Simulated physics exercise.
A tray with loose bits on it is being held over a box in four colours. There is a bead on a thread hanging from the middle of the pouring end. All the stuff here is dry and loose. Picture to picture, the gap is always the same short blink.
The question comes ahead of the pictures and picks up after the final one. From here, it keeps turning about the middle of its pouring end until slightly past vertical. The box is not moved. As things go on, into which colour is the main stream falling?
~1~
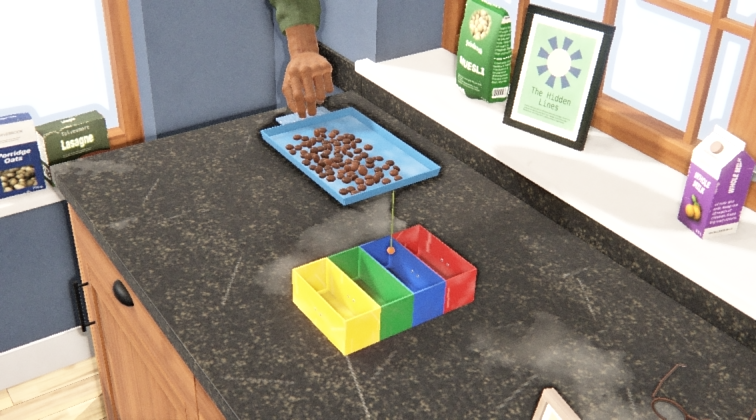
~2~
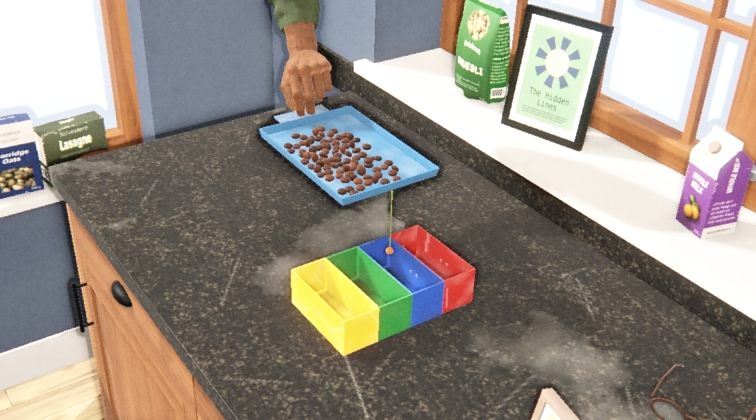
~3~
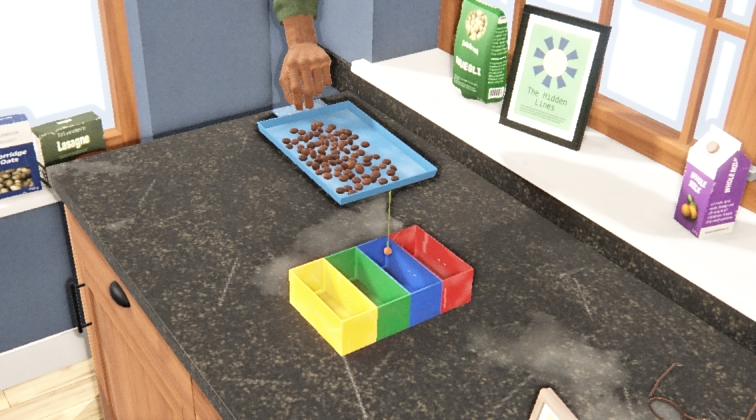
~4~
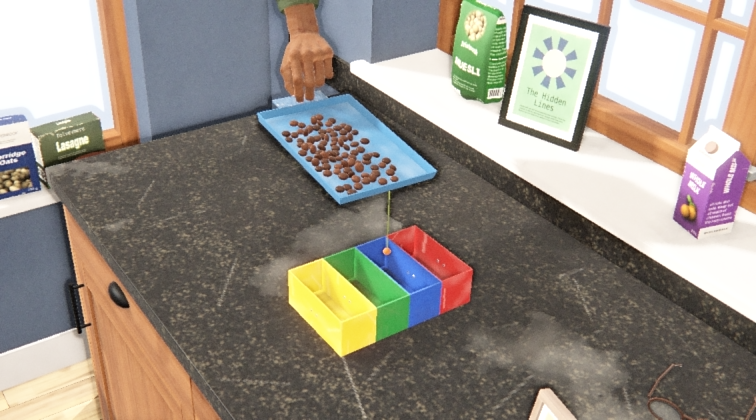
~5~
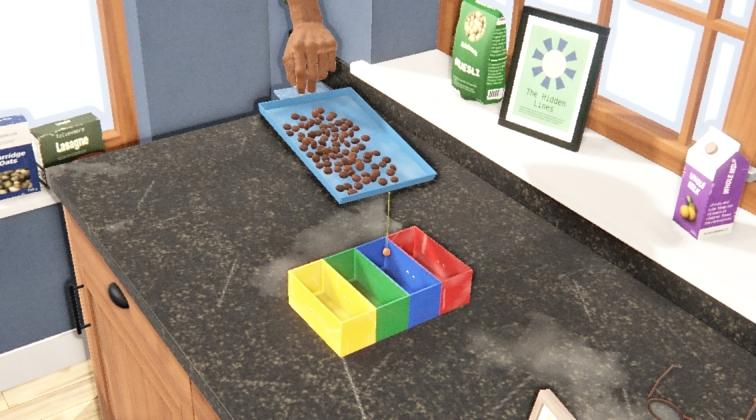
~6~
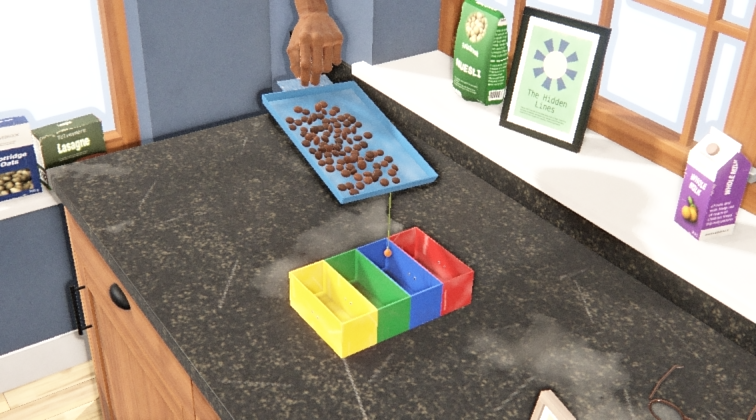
The main stream falls into the red cell.
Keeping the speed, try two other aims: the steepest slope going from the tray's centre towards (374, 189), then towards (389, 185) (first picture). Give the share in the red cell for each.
Shares, approx.: 0 %, then 30 %.
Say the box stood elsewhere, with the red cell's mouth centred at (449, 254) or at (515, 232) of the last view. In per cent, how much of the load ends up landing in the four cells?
First case 100 in a hundred, second case 80 in a hundred.
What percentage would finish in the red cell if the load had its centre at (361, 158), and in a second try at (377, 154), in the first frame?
Some 60 and then some 60 per cent.
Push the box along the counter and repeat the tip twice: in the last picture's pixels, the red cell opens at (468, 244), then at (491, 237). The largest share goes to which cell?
Try one: Blue; try two: The cell in green.
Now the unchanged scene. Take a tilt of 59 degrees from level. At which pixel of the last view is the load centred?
Close to (397, 164).
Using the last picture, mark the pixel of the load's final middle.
Somewhere close to (431, 289) in the last picture.
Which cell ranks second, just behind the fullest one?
Number two is the blue cell.
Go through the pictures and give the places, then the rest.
In the first picture, corners of the pouring end (344, 197) and (438, 167), level; middle of the load (339, 160), flat chocolate drops; bead on its thread (391, 251); yellow cell (362, 328); green cell (396, 314); blue cell (429, 301); red cell (460, 288).
In the second picture, corners of the pouring end (343, 197) and (436, 168), level; middle of the load (337, 160).
In the third picture, corners of the pouring end (342, 197) and (435, 169), tipped barely, lowest at the right corner; middle of the load (336, 157).
In the fourth picture, corners of the pouring end (341, 196) and (434, 170), tipped a little, lowest at the right corner; middle of the load (335, 153).
In the fifth picture, corners of the pouring end (342, 196) and (434, 172), tipped a little, lowest at the right corner; middle of the load (336, 150).
In the sixth picture, corners of the pouring end (344, 196) and (436, 175), tipped clearly, lowest at the right corner; middle of the load (338, 147); yellow cell (359, 330); green cell (393, 316); blue cell (426, 303); red cell (457, 290).
Just after the last frame, tray tipped steeply; almost all on the tray; just a few in the red cell; just a few falling or outside the box.
A moment on, tray tipped right over; roughly a quarter on the tray; roughly a third in the red cell; about a tenth in the blue cell; roughly a quarter falling or outside the box.
Further on, tray tipped past a quarter turn; roughly two thirds in the red cell; roughly a quarter in the blue cell; just a few in the green cell; about a tenth falling or outside the box.
When it is over, tray tipped past a quarter turn; roughly two thirds in the red cell; roughly a quarter in the blue cell; just a few in the green cell; not one in the yellow cell; about a tenth outside the box.
